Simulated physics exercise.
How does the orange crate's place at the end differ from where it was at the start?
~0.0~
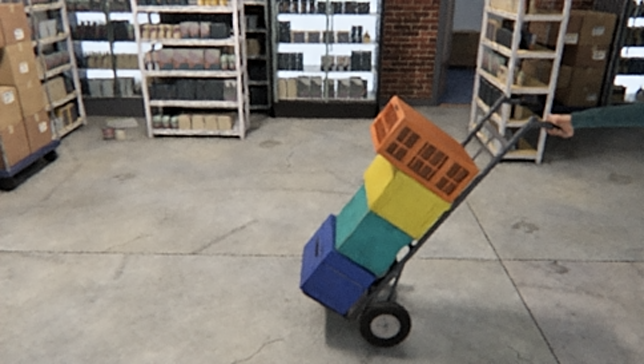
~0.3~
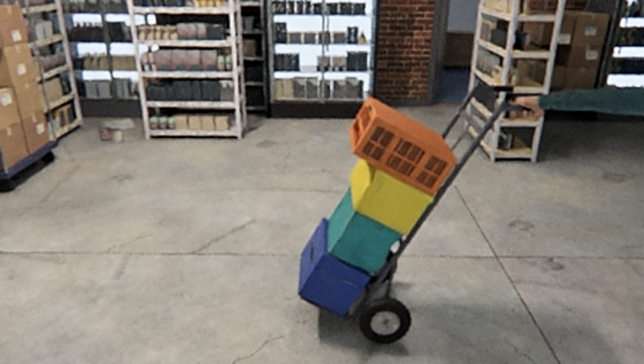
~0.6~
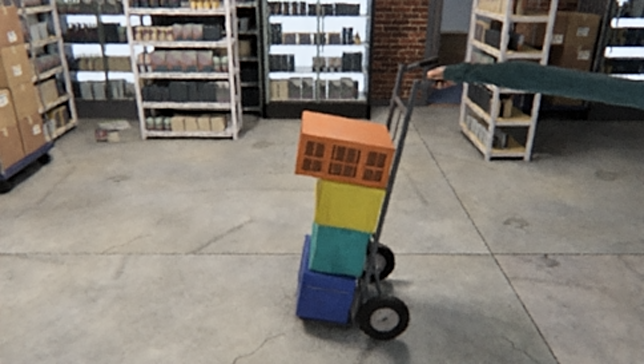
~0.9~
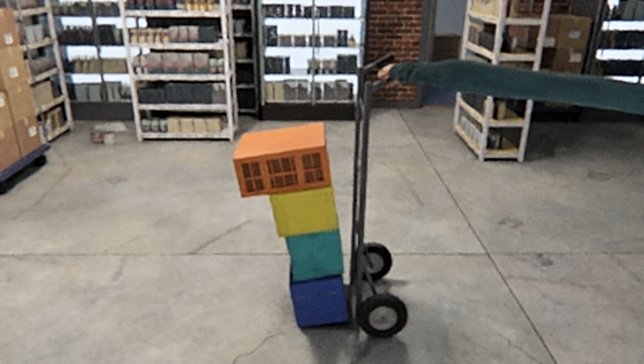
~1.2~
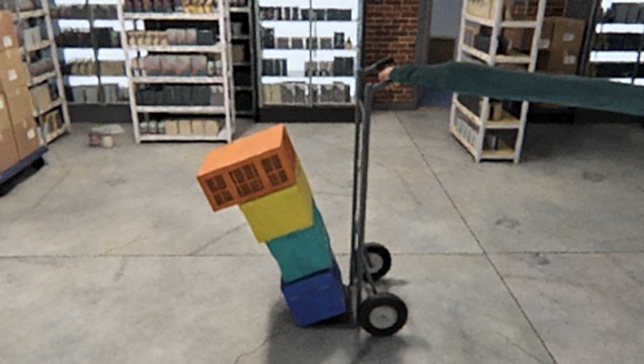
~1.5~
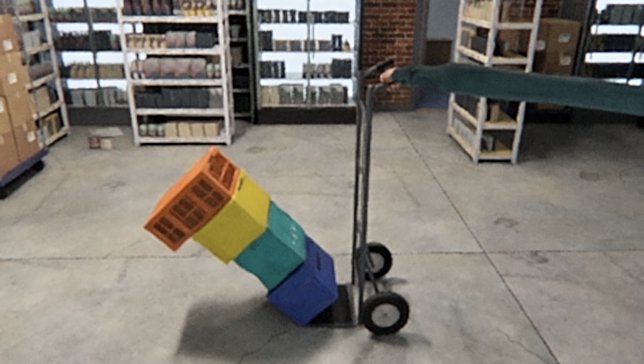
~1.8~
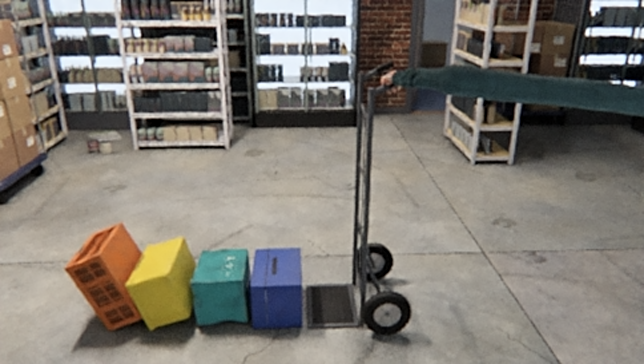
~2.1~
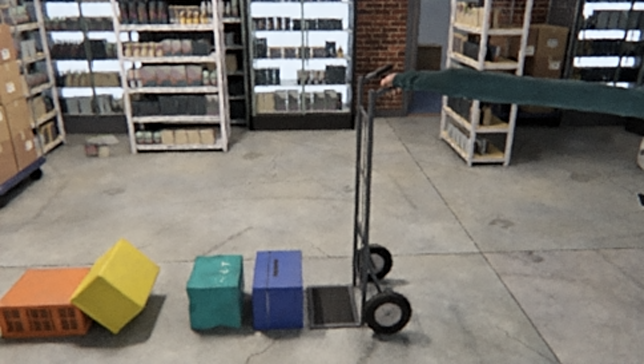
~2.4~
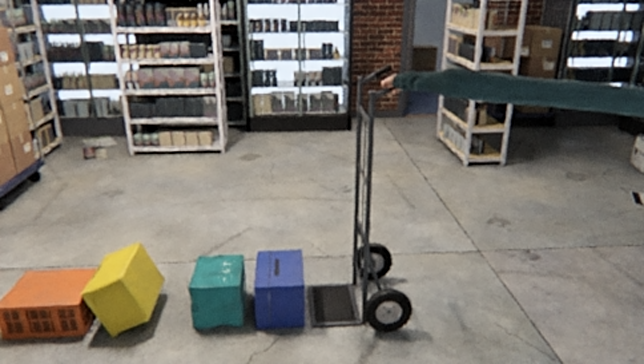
At the start the orange crate was on top of the stack on the tilted sack truck. At the end it lay on the floor at the far left, beyond the yellow tote and well away from the truck.
